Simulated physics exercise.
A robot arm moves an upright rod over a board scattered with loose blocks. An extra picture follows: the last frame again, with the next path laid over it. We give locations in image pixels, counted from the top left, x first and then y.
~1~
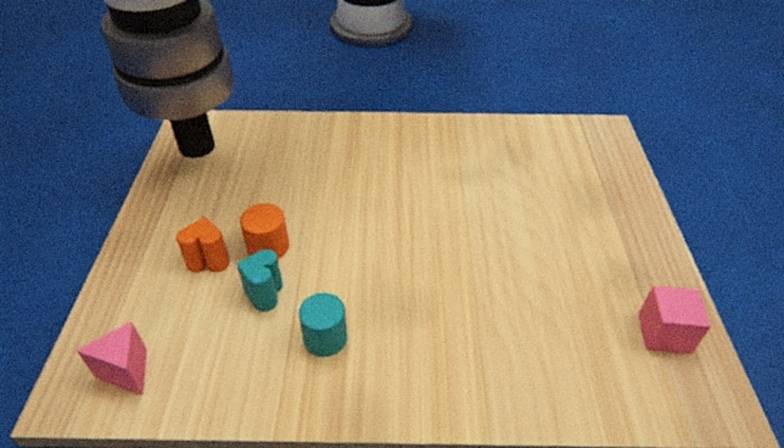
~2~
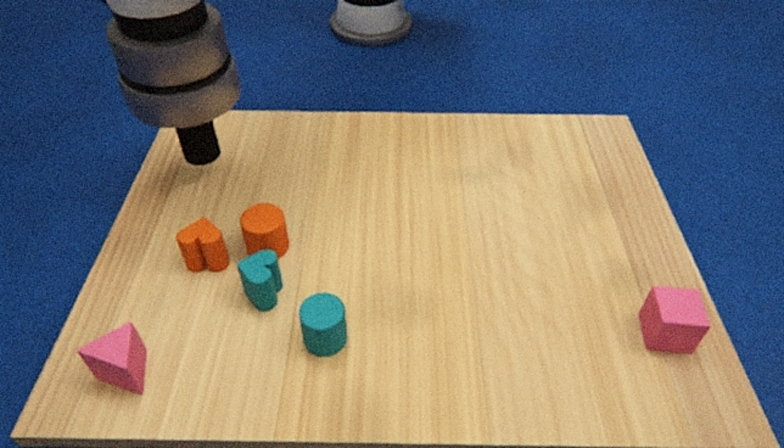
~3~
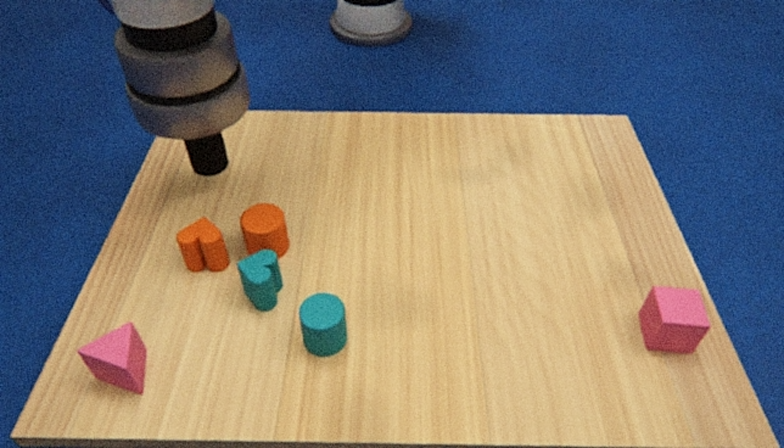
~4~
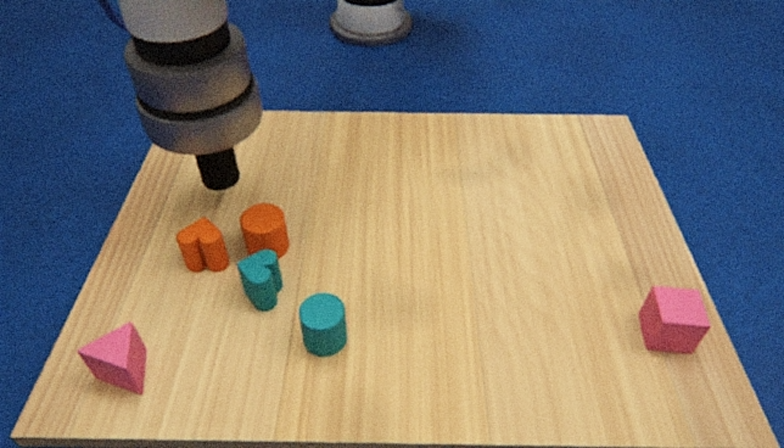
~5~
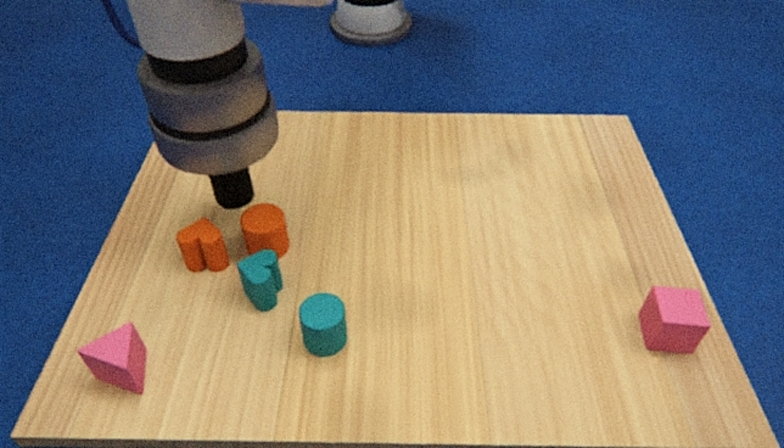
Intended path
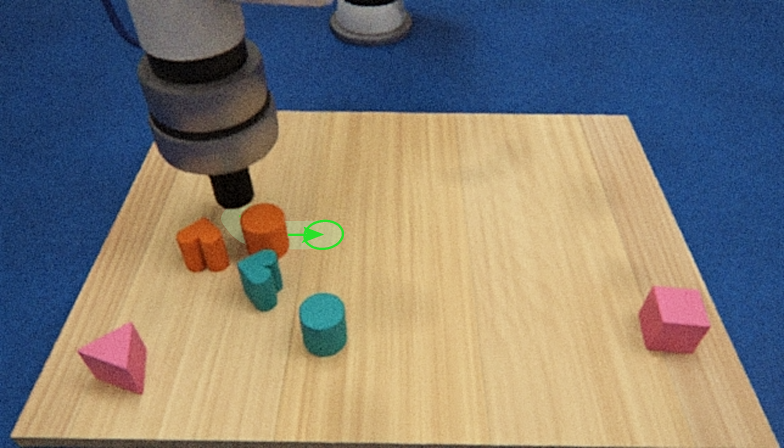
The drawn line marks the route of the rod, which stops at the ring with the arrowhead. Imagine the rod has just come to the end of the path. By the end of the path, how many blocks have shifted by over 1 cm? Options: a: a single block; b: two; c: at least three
(a)
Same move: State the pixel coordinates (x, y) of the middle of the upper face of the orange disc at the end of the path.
At pixel (301, 236).
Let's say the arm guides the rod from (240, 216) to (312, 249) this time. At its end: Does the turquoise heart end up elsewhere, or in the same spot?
Moved.
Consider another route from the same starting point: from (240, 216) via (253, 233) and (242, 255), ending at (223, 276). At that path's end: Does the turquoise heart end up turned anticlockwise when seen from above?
No.
The drawn path runs from (240, 216) via (259, 232) and (291, 235), ending at (324, 235).
What follows on the original path. One third of the way, rod at (256, 213); orange disc at (274, 227).
Two thirds of the way, rod at (288, 215); orange disc at (293, 235).
At the end, rod at (321, 215); orange heart not moved; orange disc at (301, 236).
